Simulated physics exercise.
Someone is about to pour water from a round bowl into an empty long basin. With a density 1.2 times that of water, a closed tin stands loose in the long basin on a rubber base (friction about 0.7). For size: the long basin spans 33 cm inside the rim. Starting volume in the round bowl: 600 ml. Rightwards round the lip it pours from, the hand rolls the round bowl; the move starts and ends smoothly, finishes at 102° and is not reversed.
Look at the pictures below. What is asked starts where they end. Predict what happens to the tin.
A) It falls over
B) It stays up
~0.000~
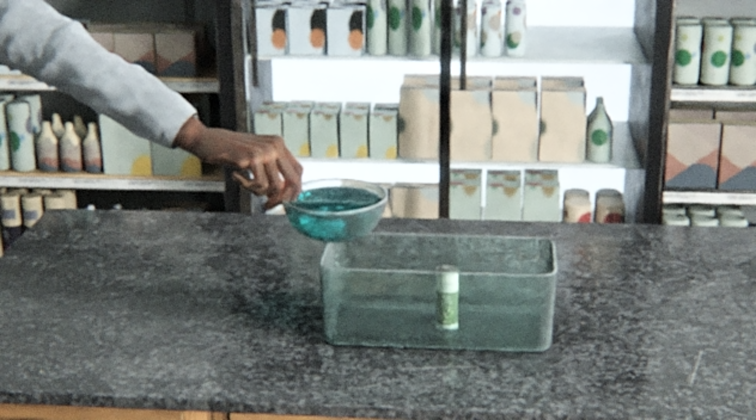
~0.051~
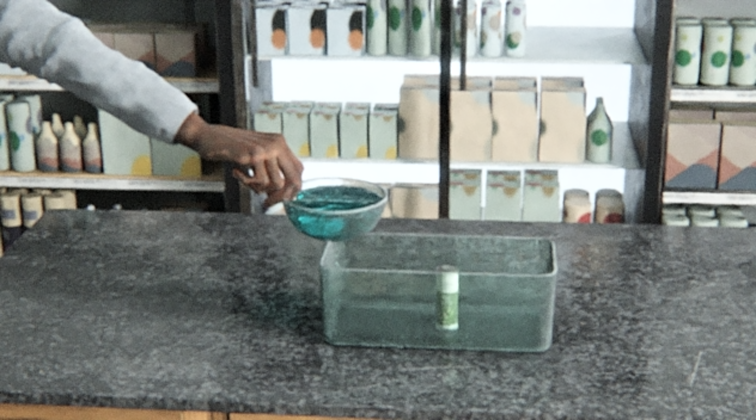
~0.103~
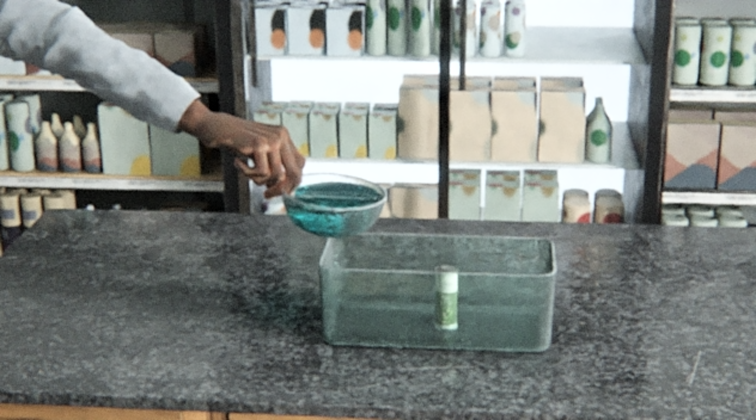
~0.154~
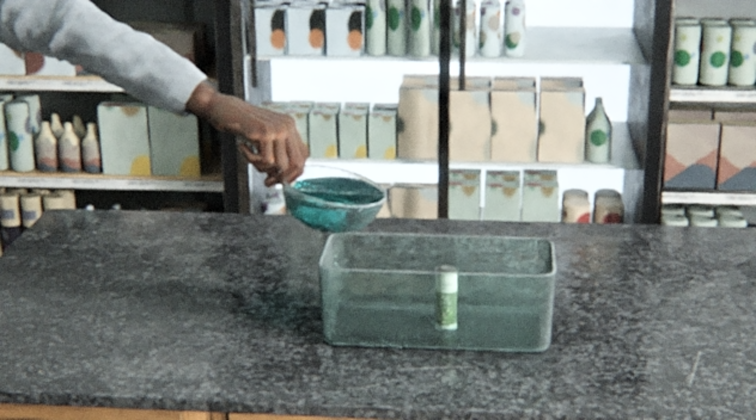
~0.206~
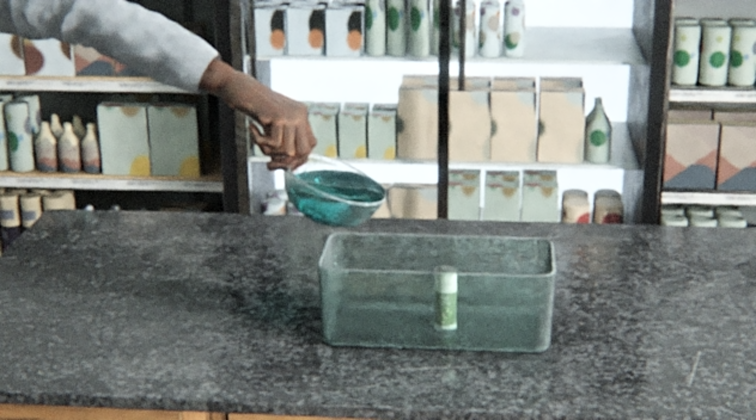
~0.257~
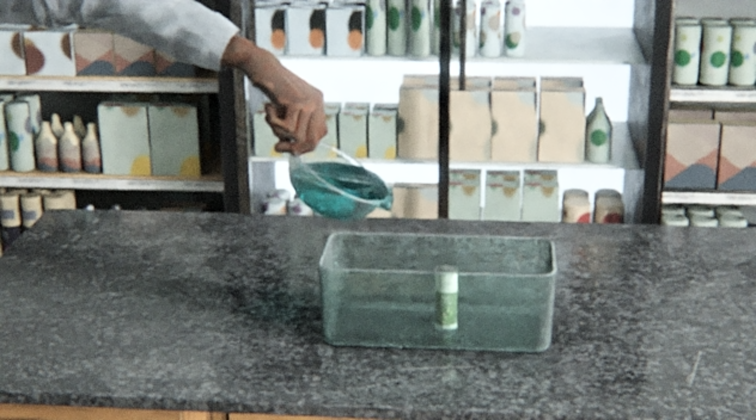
It stays up.
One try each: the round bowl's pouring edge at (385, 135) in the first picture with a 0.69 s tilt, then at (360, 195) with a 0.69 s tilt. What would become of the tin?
Try 1: Still standing; try 2: Tipped over.
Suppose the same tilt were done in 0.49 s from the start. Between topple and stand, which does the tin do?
It stays steady, then.
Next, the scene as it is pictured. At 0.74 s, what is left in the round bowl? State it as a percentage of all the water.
Around 0 in a hundred.
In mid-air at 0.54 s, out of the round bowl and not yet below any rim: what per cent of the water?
Some 54 per cent, I reckon.
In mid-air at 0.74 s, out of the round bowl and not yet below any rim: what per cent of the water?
Estimate: About 2 in a hundred.
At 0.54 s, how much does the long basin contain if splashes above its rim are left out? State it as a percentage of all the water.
Close to 32 in a hundred.
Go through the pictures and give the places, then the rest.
In the first picture, it leans 0°; its right rim is at (386, 198); the water meets the walls at (287, 199) and (385, 201); the long basin's rim runs from (325, 251) to (554, 258); the tin's top is at (447, 272).
In the second picture, it leans 1°; its right rim is at (386, 198); the water meets the walls at (286, 198) and (385, 200).
In the third picture, it leans 6°; its right rim is at (385, 198); the water meets the walls at (286, 193) and (383, 197).
In the fourth picture, it leans 12°; its right rim is at (385, 198); the water meets the walls at (286, 188) and (384, 194).
In the fifth picture, it leans 21°; its right rim is at (384, 198); the water meets the walls at (288, 179) and (380, 191); 4 per cent is over the edge.
In the sixth picture, it leans 31°; its right rim is at (384, 198); the water meets the walls at (292, 169) and (378, 187); 9 per cent is over the edge.
Then, 0.54 s in, the tilt is 90° and 14 per cent is still to pour; the tin stands where it began.
Then, 0.74 s in, the tilt is 102° and 0 per cent is still to pour; the tin stands where it began.
Then, 0.96 s in, the tilt is 102° and 0 per cent is still to pour; the tin stands where it began.
Then, 1.19 s in, the tilt is 102° and 0 per cent is still to pour; the tin stands where it began.
Finally, the tin stands where it began.
